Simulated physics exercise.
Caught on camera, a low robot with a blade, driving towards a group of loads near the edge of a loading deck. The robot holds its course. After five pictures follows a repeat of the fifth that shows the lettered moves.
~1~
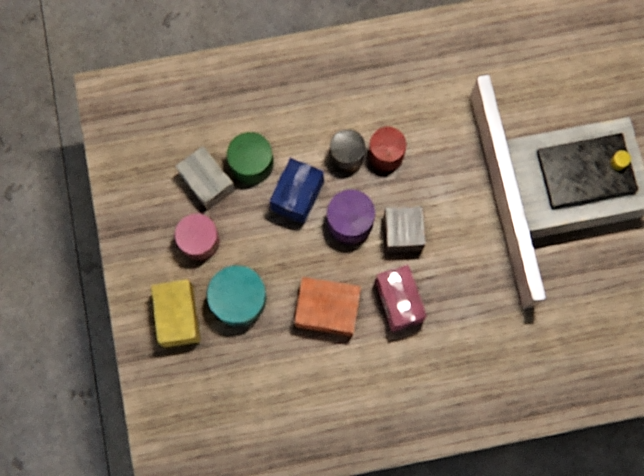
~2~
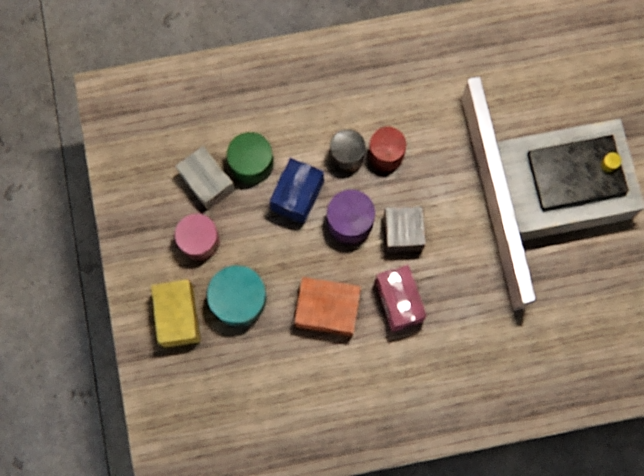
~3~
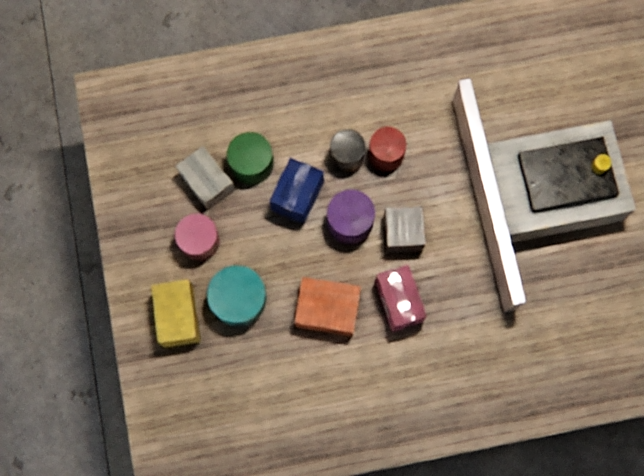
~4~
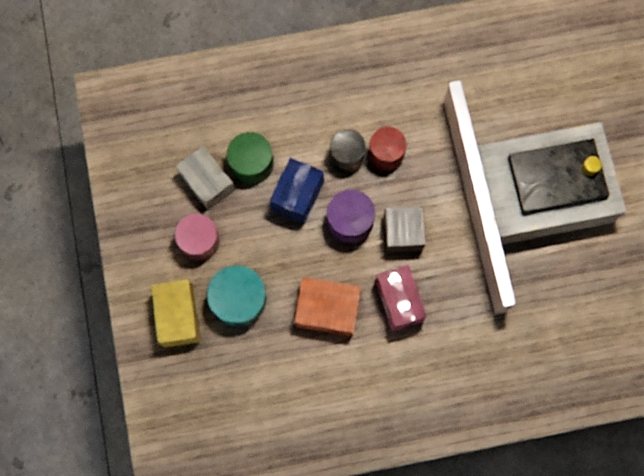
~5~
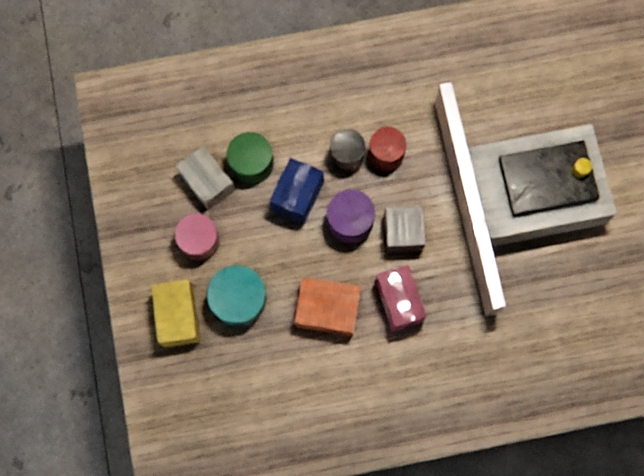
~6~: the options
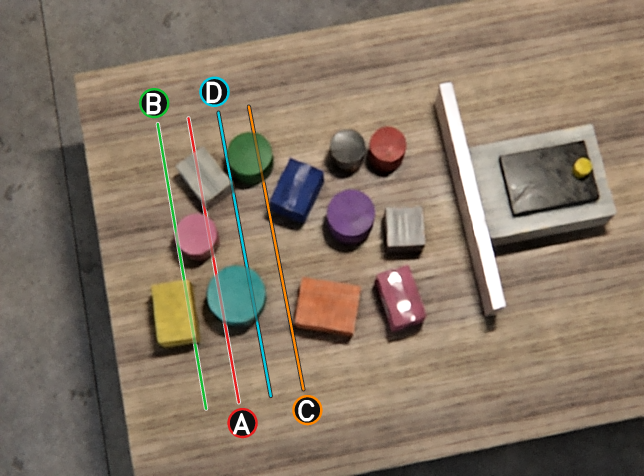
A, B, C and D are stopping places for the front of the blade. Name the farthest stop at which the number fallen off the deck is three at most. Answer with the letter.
Line B.
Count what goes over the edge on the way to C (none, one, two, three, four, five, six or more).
The count is none.
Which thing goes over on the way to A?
The yellow crate goes over.
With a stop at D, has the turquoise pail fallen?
By then, no.
On the marked copy, A at (213, 255); B at (181, 262); C at (275, 243); D at (244, 249).
Following B. Soon after the start, robot (437, 199); black pail (293, 149); red canister (327, 159).
Later, robot (333, 219); yellow crate (156, 315); white parcel (159, 194).
In the end, robot (251, 235); yellow crate over the edge; pink pail (109, 262); one fallen.
As for the rest, A is within the limit but short; C is within the limit but short; D is within the limit but short.
